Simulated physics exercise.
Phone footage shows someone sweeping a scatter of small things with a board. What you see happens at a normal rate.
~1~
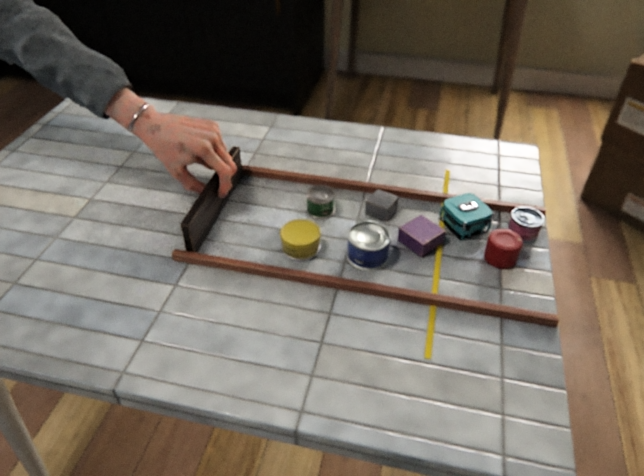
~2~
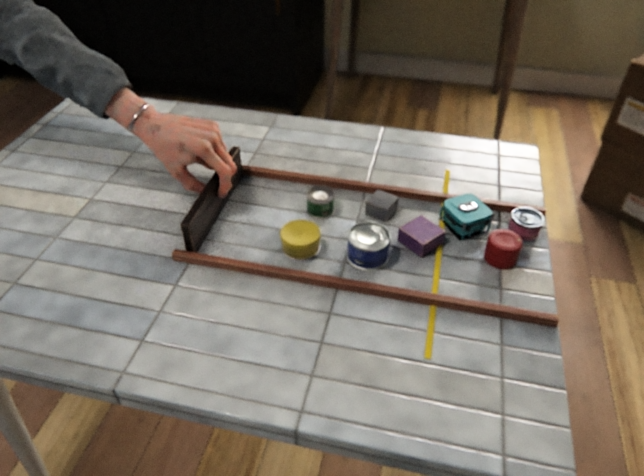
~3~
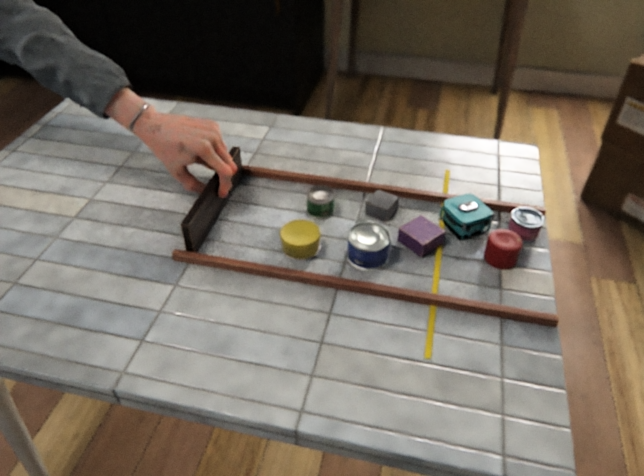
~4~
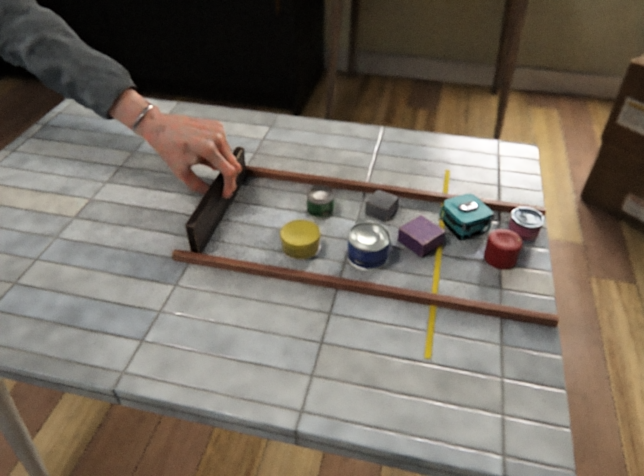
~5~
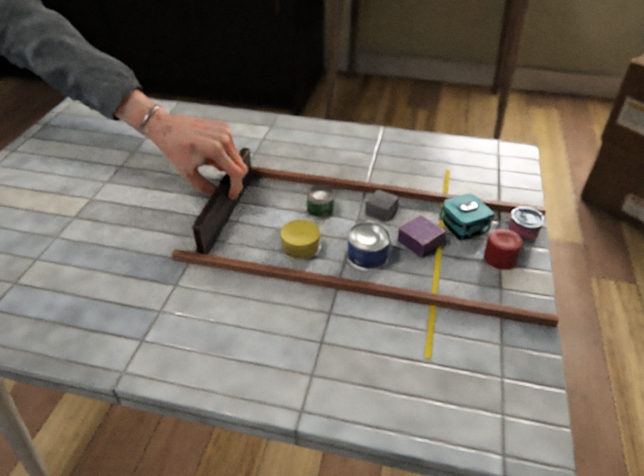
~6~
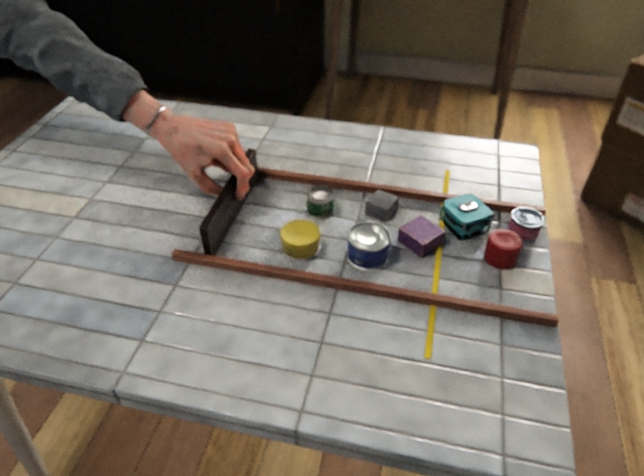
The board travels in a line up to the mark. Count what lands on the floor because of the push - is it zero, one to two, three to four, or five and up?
The count is zero.
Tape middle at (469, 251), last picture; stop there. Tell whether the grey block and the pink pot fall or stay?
Result - the grey block is safe, the pink pot is gone.
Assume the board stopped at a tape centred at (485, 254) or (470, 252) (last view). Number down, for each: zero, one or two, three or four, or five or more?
In order: Just one or two; either one or two.
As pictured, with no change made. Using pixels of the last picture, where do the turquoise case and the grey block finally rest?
Listed in order, first is (493, 222) and the other is (456, 207).
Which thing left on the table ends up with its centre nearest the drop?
Answer: The pink pot.
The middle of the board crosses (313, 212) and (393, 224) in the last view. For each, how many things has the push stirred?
The count reaches 2 first and 5 second.
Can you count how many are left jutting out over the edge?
My count gives 0.
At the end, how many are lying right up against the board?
The count comes out at 3.
Soon after, none off yet; pink pot at rest near (525, 225); red lid at rest near (503, 249); turquoise case at rest near (466, 216).
In the end, the number that fall off is zero.
